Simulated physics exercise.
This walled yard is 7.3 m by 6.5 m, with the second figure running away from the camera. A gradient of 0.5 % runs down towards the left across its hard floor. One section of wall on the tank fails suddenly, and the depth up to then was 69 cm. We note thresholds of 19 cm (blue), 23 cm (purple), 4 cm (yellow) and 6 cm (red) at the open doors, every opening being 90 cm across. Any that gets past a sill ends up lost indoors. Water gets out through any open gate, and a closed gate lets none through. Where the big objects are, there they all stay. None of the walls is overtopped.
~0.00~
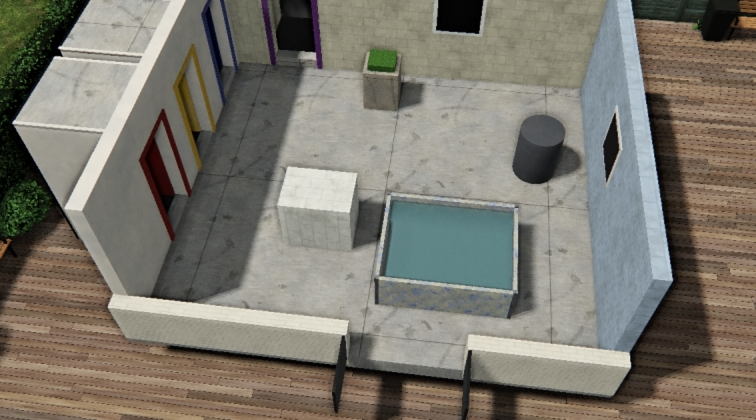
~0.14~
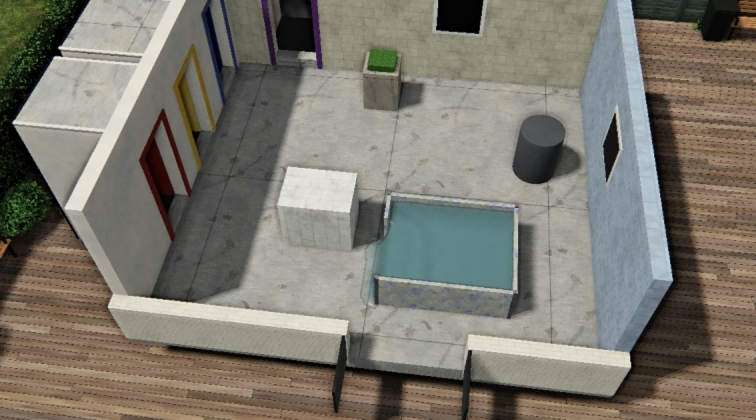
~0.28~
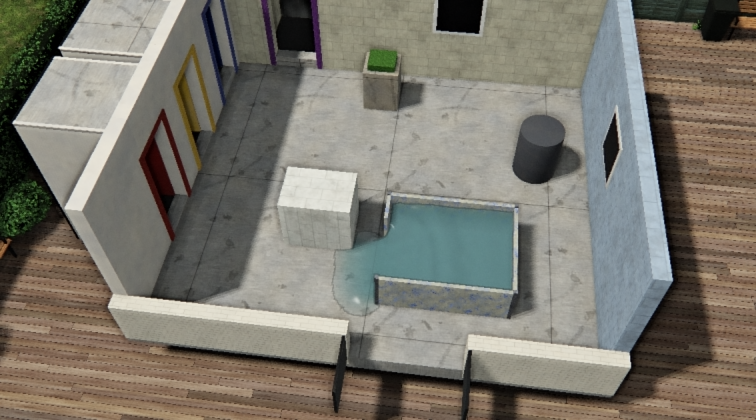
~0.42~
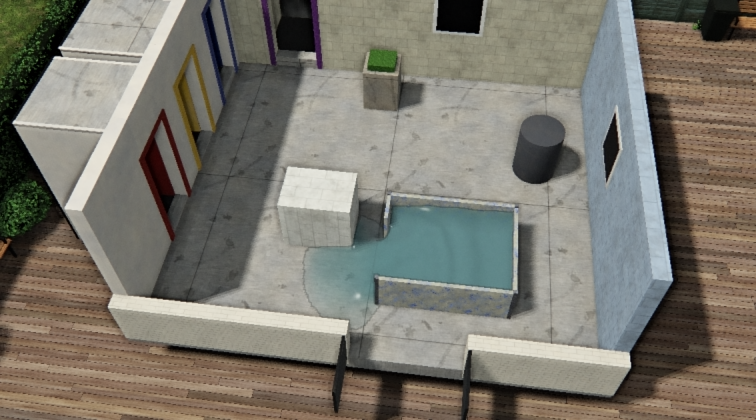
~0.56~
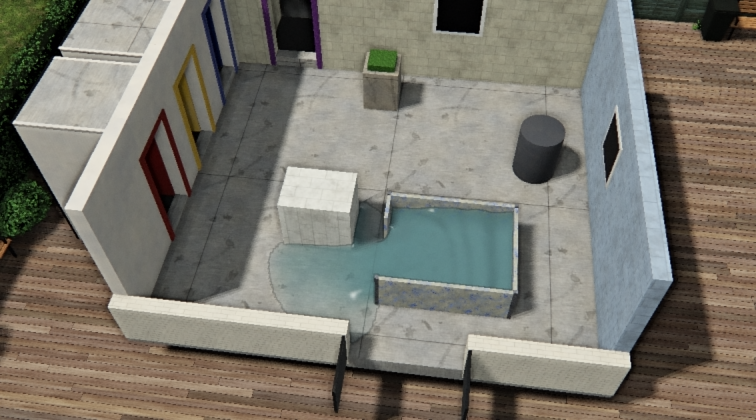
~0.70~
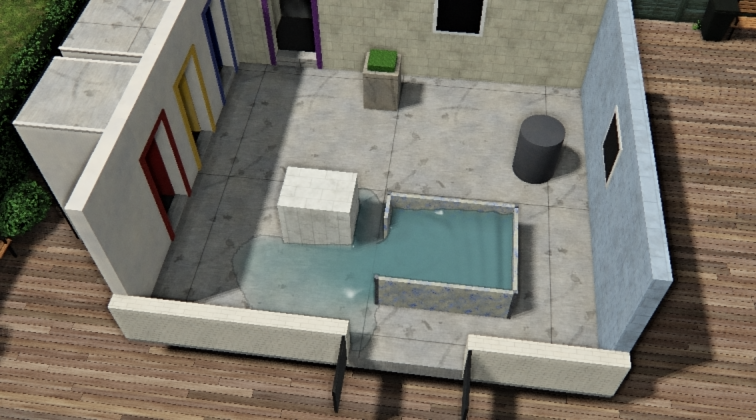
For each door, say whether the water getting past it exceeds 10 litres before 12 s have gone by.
By that time: The blue door stays at or below 10 litres; the purple door stays at or below 10 litres; the yellow door exceeds 10 litres; the red door exceeds 10 litres.
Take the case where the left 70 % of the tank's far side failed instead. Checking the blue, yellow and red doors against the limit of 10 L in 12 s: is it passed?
Against that limit: Blue over, yellow past it, red under.
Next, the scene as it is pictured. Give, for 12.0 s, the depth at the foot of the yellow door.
About 6.5 cm.
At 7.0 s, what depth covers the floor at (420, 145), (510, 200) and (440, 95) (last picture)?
3, 0, 4 cm.
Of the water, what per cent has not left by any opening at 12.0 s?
About 88 percent of the water remains.
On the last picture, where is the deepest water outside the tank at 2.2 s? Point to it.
Roughly (146, 310).
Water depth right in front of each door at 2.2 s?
Depths in centimetres - blue: 0, purple: 0, yellow: 0, red: 17.
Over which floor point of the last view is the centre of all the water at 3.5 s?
Near (310, 253).
After 1.4 s water covers 25 % of the floor and is deepest (34 cm) near (372, 278); blue door not reached, purple door not reached, yellow door not reached, red door 7 cm at the sill, 2 L in.
After 2.2 s water covers 30 % of the floor and is deepest (49 cm) near (146, 310); blue door not reached, purple door not reached, yellow door not reached, red door 17 cm at the sill, 27 L in.
After 3.5 s water covers 35 % of the floor and is deepest (29 cm) near (143, 319); blue door not reached, purple door not reached, yellow door 7 cm at the sill, 0 L in, red door 14 cm at the sill, 93 L in.
After 7.0 s water covers 65 % of the floor and is deepest (16 cm) near (255, 67); blue door 12 cm at the sill, 0 L in, purple door 13 cm at the sill, 0 L in, yellow door 6 cm at the sill, 18 L in, red door 11 cm at the sill, 157 L in.
After 12.0 s water covers 95 % of the floor and is deepest (10 cm) near (214, 131); blue door 9 cm at the sill, 0 L in, purple door 9 cm at the sill, 0 L in, yellow door 7 cm at the sill, 29 L in, red door 6 cm at the sill, 182 L in.
